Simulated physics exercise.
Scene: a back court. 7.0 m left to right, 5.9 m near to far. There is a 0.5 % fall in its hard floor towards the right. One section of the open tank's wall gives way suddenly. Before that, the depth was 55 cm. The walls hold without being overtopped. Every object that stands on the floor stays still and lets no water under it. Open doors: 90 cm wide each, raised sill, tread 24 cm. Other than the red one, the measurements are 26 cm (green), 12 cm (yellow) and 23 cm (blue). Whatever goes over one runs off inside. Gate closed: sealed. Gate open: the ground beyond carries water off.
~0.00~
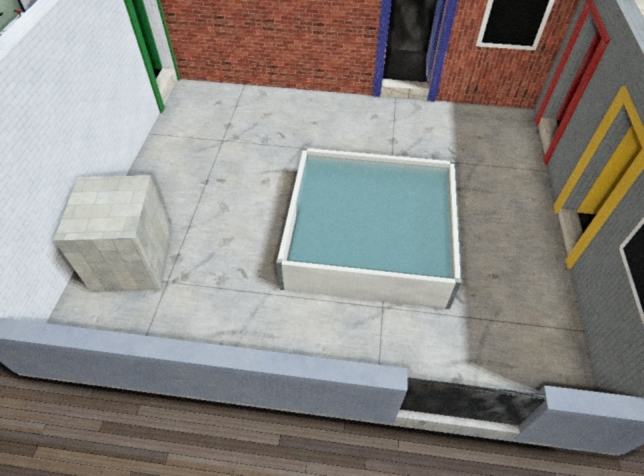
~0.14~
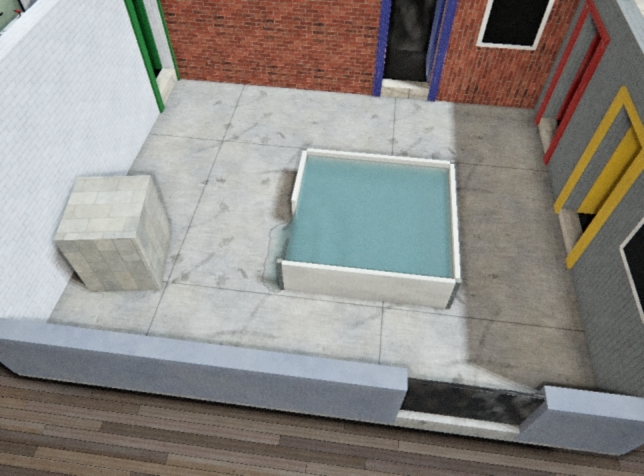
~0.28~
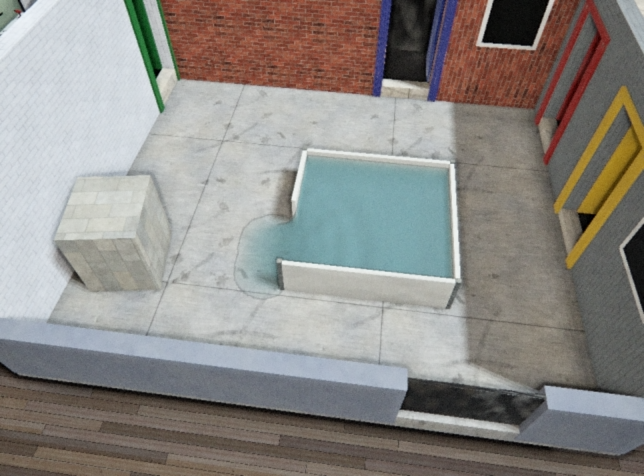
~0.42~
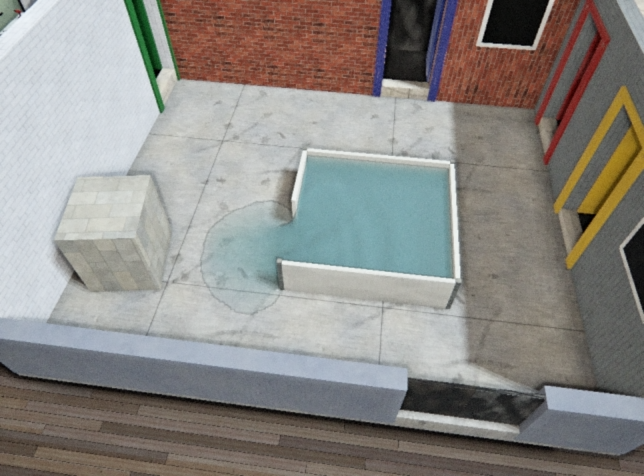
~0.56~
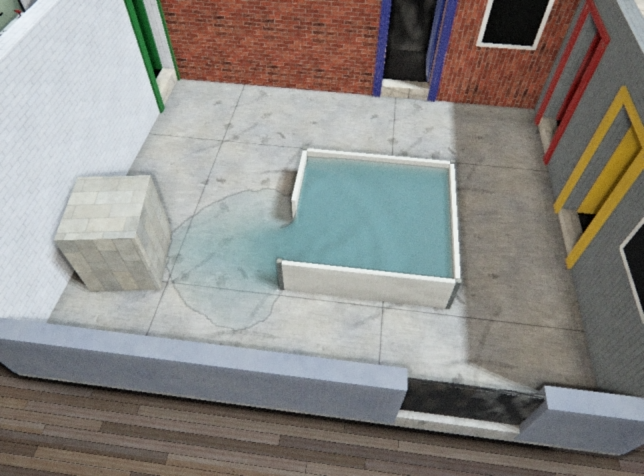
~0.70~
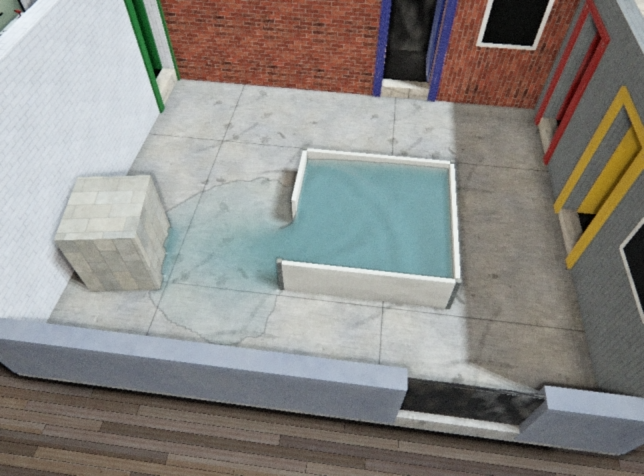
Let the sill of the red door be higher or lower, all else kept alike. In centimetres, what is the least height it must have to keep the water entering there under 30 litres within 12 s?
7 cm.
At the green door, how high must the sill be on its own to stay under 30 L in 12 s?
At the green door you'd want roughly 12.0 cm.
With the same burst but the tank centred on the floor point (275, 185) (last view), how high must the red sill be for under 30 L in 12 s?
At least some 9.0 centimetres tall.
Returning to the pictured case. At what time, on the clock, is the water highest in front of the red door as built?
Crest at t of about 7.5 s.
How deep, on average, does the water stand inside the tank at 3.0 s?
The mean depth is roughly 30 cm.
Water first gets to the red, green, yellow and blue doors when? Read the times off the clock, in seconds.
Front arrival: Red 7.0 seconds, green 2.2 seconds, yellow 7.5 seconds, blue 5.0 seconds.
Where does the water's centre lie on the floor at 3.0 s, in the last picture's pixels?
Near (276, 236).
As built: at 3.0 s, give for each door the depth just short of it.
At the red door the depth is 0 cm, at green 7 cm, at yellow 0 cm and at blue 0 cm.
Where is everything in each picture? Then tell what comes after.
The first picture shows the open tank at (373, 212) is whole and still, 55 cm deep; the red door at (564, 94) is dry.
In the second picture, water pours out at (291, 247) and has run 0.3 m, to (269, 267); about 10 cm deep outside, 55 cm at the back.
In the third picture, the front is at (240, 264), 0.7 m from the gap at (291, 249); 0.8 m2 of floor is wet, 55 cm left at the back.
In the fourth picture, the front is at (209, 243), 1.2 m from the gap at (291, 250); 1.7 m2 of floor is wet, 55 cm left at the back.
In the fifth picture, water pours out at (291, 250) and has run 1.8 m, to (172, 246); about 5 cm deep outside, 55 cm at the back.
In the sixth picture, the front is at a hidden place, 2.1 m from the gap at (291, 250); 3.6 m2 of floor is wet, 55 cm left at the back; the red door at (564, 94), 5.1 m from the gap, is still 4.8 m from the nearest water.
After 1.4 s water covers 20 % of the floor, deepest (34 cm) near (284, 258); it has not reached the red door.
After 3.0 s water covers 35 % of the floor, deepest (29 cm) near (47, 350); it has not reached the red door.
After 12.0 s water covers 95 % of the floor, deepest (14 cm) near (539, 165); 13 cm at the red door, 0 litres in over its 20 cm sill.
At the red door as built, the water arrived by 7.2 s and peaked near 14 cm at 7.6 s.
Run again over the same 12 s with other heights there, 46 litres in over 6 cm, 16 litres over 8.5 cm. The limit of 30 litres is kept from about 7 cm up.
